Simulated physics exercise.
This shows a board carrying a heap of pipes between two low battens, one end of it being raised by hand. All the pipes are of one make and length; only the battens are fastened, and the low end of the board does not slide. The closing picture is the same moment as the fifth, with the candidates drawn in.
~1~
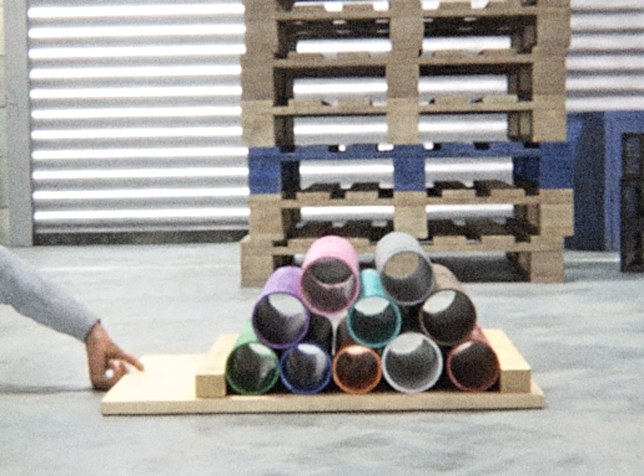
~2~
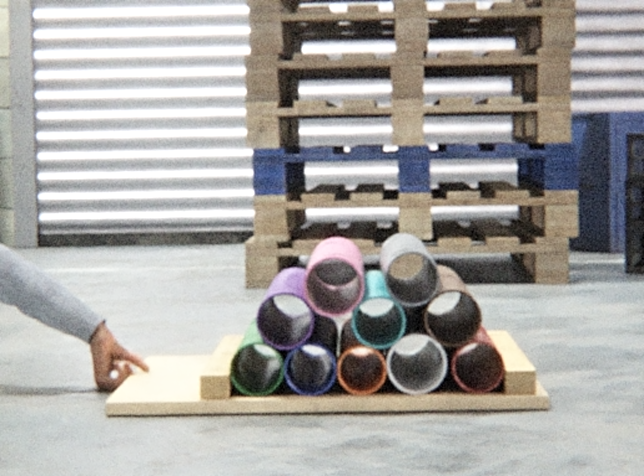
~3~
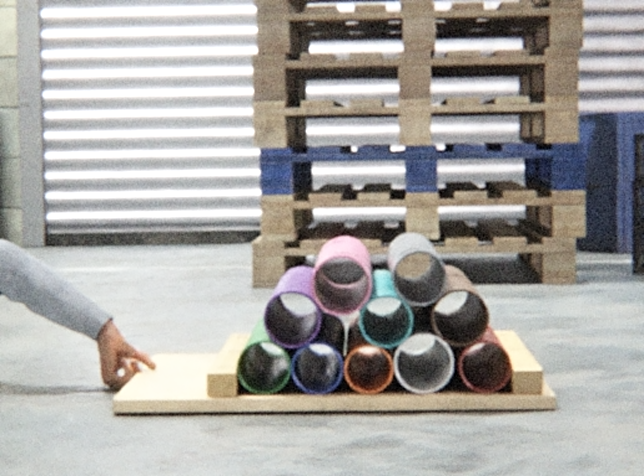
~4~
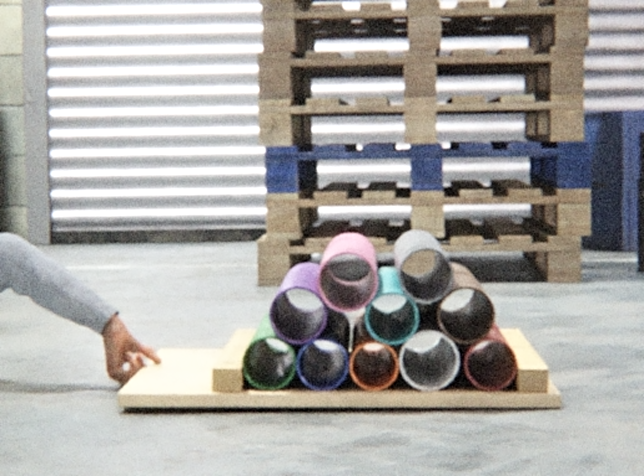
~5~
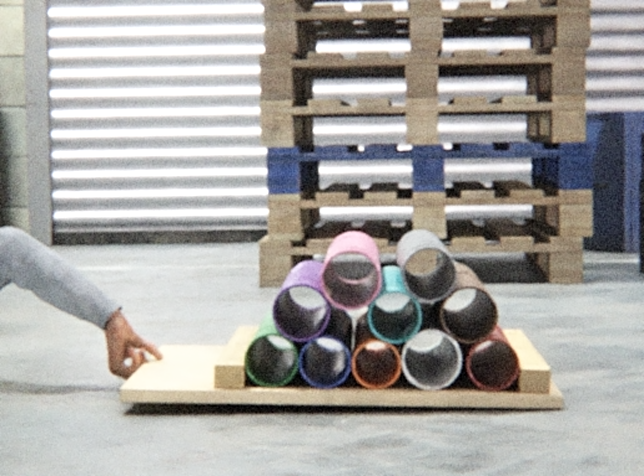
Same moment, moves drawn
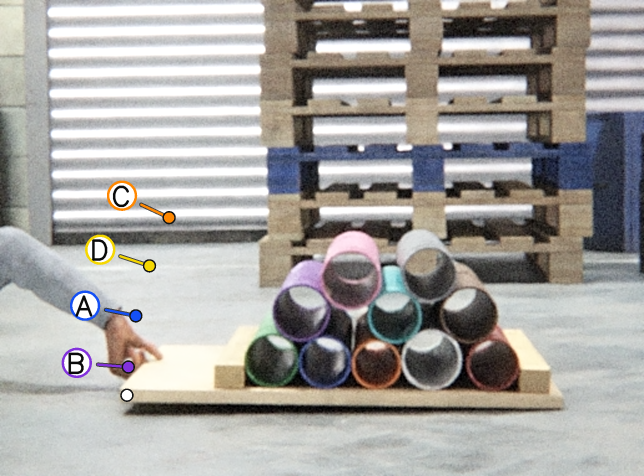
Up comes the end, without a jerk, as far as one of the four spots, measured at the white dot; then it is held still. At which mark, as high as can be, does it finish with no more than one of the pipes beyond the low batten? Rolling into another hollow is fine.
Raise it to A.
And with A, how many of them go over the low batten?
With A, none.
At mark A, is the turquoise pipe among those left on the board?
Yes, with A.
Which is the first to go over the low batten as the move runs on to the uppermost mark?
The brown one.
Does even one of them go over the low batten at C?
At C: Yes.
On the marked copy, A at (136, 316); B at (128, 367); C at (169, 217); D at (150, 266); the white dot at (127, 395).
With A. Early on, board at 11°.
Further on, board at 12°.
At the end, board at 12°, none over the low batten.
As for the rest, B none over the low batten; C two over the low batten (brown, grey); D two over the low batten (brown, grey).
